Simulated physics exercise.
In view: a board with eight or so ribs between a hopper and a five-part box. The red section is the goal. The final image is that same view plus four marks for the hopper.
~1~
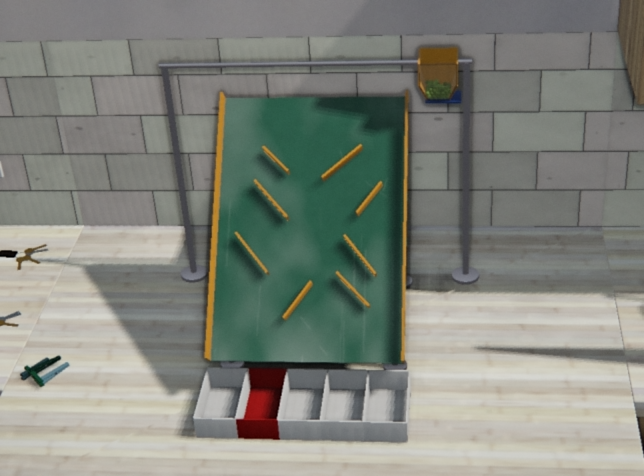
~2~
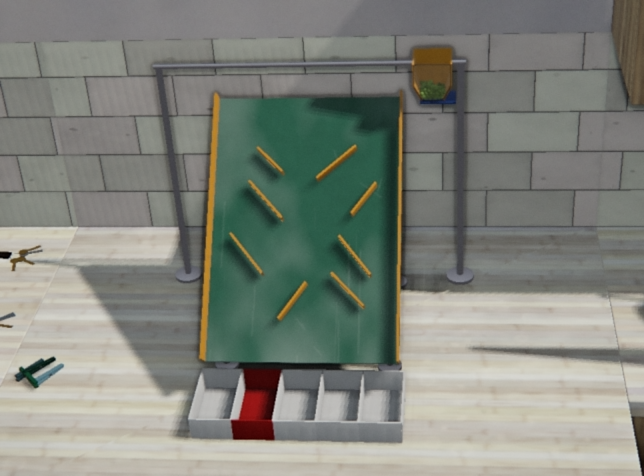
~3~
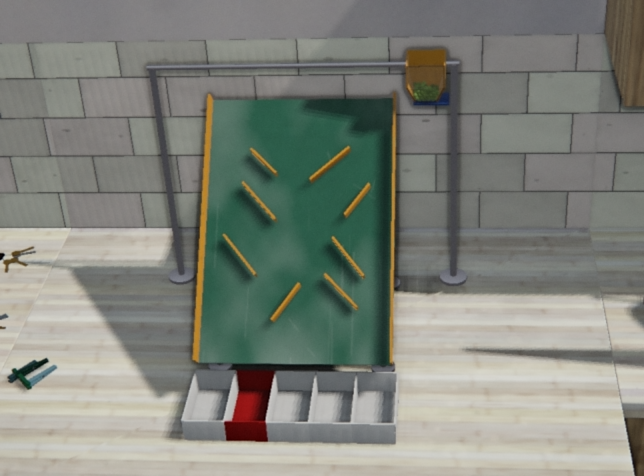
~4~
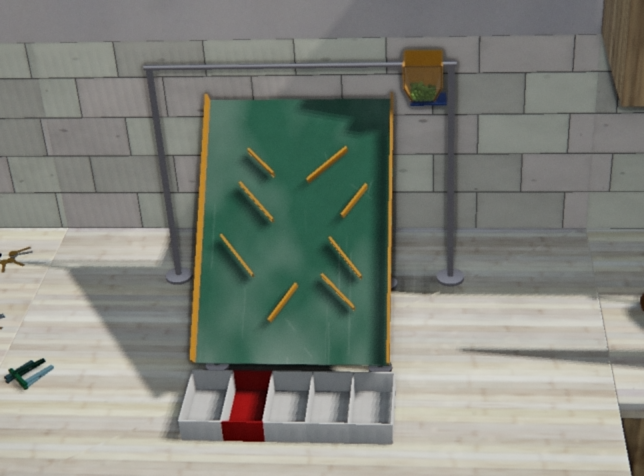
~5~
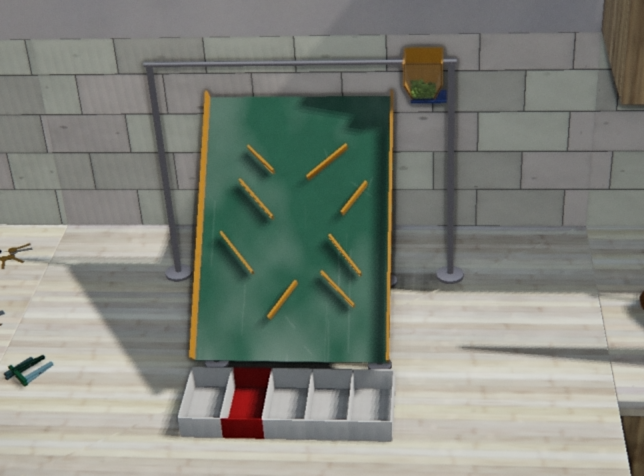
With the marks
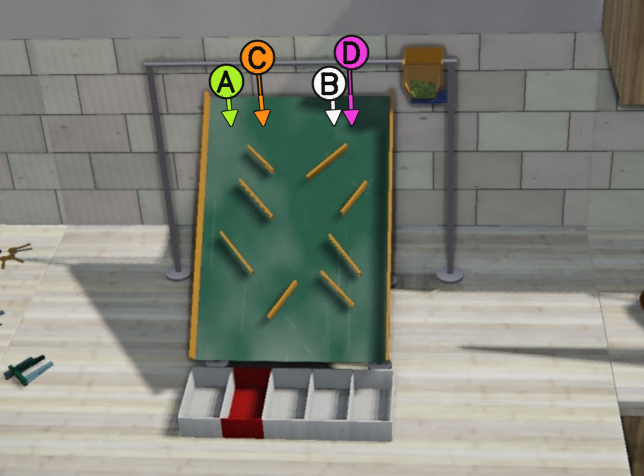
At first, a green board with eight orange ribs stands between an orange hopper of small green contents at the upper right and a five-part tray with one red section below. The view then drifts slightly right and nearly settles, while the board, hopper and tray show no movement of their own.
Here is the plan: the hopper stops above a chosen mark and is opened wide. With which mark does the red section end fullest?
Go for B.
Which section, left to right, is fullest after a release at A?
The first.
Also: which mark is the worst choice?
Here it is mark C.
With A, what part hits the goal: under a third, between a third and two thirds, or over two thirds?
Mark A gives under a third.
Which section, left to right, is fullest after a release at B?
The second from the left.
On the marked copy, mark A meets the board at (230, 120); mark B meets the board at (333, 119); mark C meets the board at (262, 120); mark D meets the board at (351, 119).
If A is chosen, about a quarter in the red section, about two thirds in other sections, a small part outside the box.
If B is chosen, about half in the red section, about a third in other sections, a small part outside the box.
If C is chosen, a small part in the red section, most in other sections, a small part outside the box.
If D is chosen, about a quarter in the red section, about two thirds in other sections, a small part outside the box.
